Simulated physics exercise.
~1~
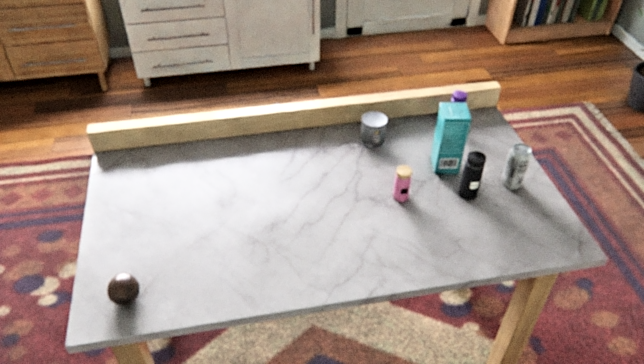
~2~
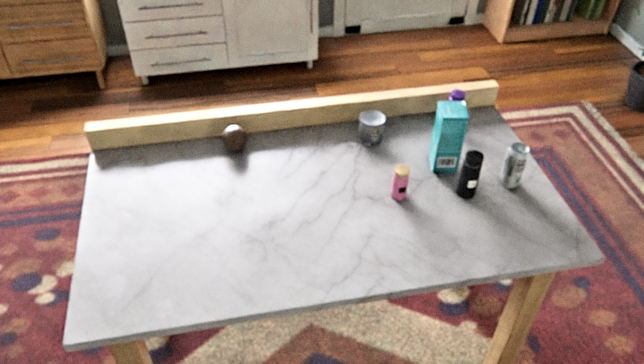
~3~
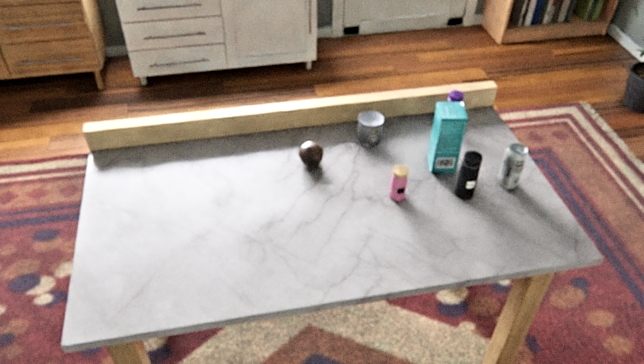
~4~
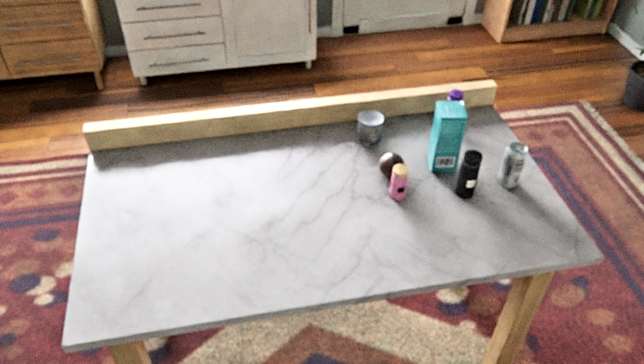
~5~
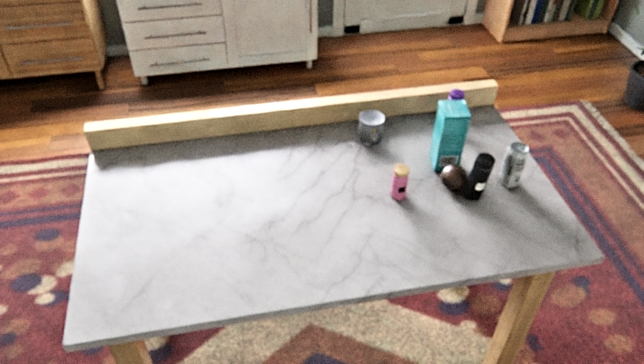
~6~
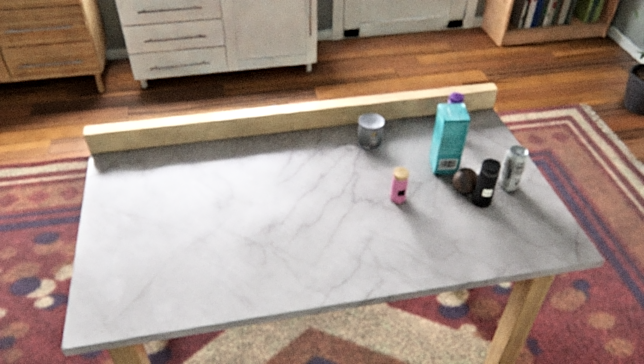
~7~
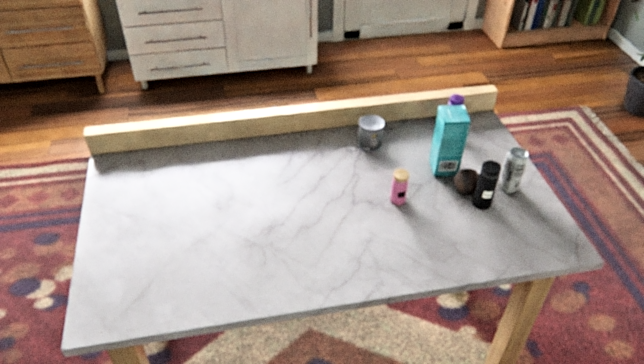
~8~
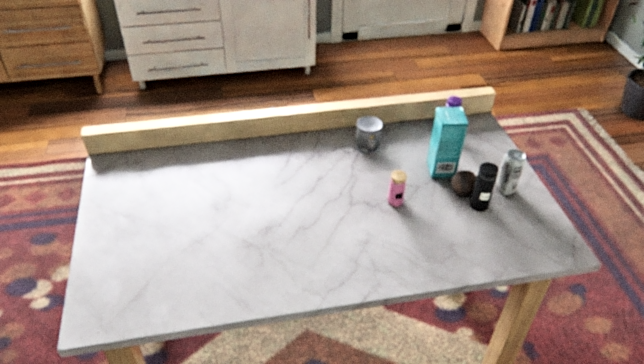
A turquoise carton stands still as a brown ball rebounds off the batten, nudges a black shaker right, and stops.
